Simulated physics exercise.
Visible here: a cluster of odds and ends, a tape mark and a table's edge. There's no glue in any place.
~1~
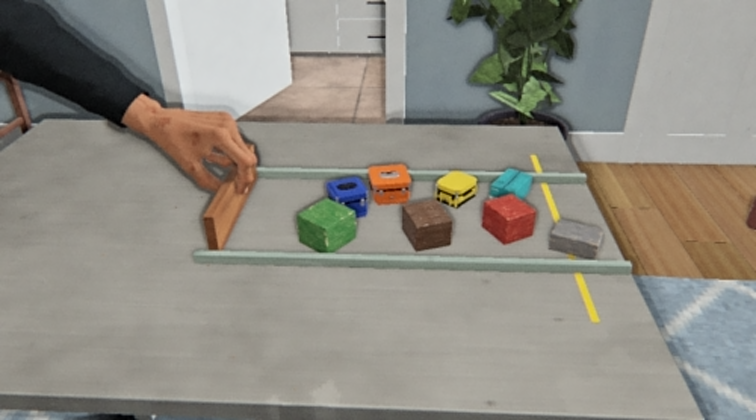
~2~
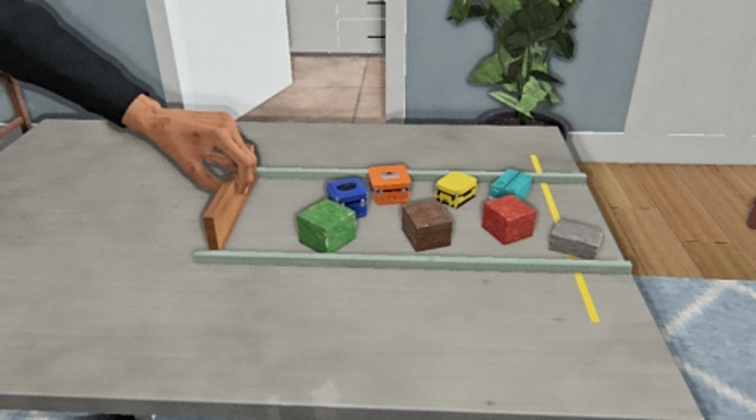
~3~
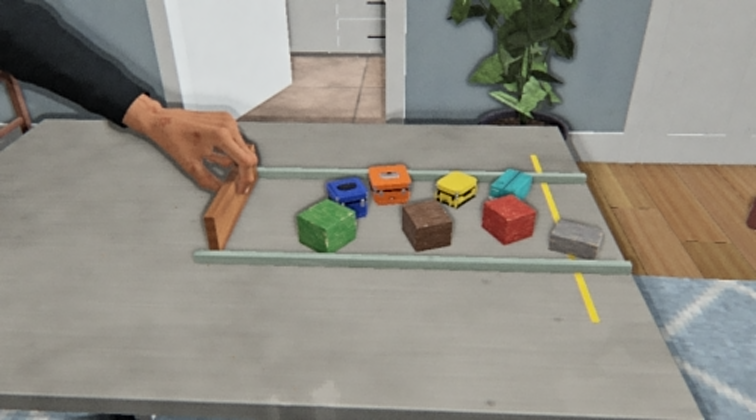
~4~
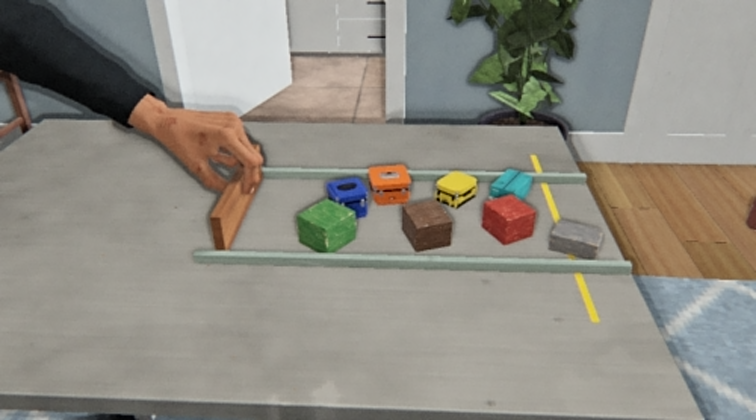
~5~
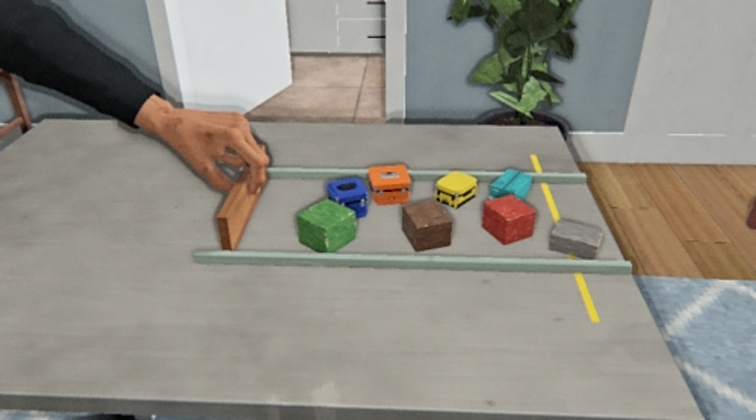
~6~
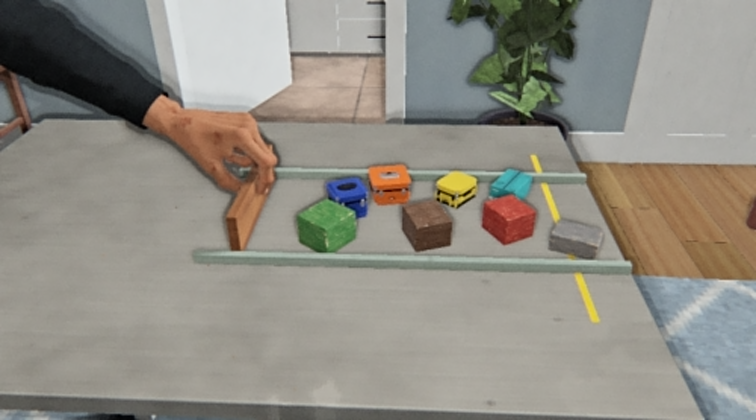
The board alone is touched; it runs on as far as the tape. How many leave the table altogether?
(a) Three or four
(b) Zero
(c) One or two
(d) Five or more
Answer: D.
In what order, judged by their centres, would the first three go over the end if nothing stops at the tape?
Listed earliest first, they are the grey block, then the red block, then the turquoise box.
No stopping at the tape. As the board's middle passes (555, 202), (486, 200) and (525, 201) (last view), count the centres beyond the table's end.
5, 0 and 3.
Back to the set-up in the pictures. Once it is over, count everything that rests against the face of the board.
All in all, 3.
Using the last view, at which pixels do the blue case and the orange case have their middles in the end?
First (576, 207), then (570, 191).
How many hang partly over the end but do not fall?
I count 0 overhanging.
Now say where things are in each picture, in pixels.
Grey block (576, 239); turquoise box (511, 188); red block (508, 219); board (233, 195); tape (558, 221), in the first picture.
Turquoise box (511, 189); yellow case (456, 190), in the second picture.
Red block (508, 220); green block (327, 227), in the third picture.
Grey block (576, 240); orange case (389, 185), in the fourth picture.
Turquoise box (511, 189); board (245, 195), in the fifth picture.
Grey block (576, 240); turquoise box (511, 189); red block (508, 220); board (254, 196); tape (558, 221), in the sixth picture.
A little later, none off yet; grey block at rest near (576, 240); turquoise box at rest near (511, 189); red block at rest near (508, 220).
When it is over, the number that fall off is five or more; down, brown block, yellow case, red block, turquoise box and grey block.
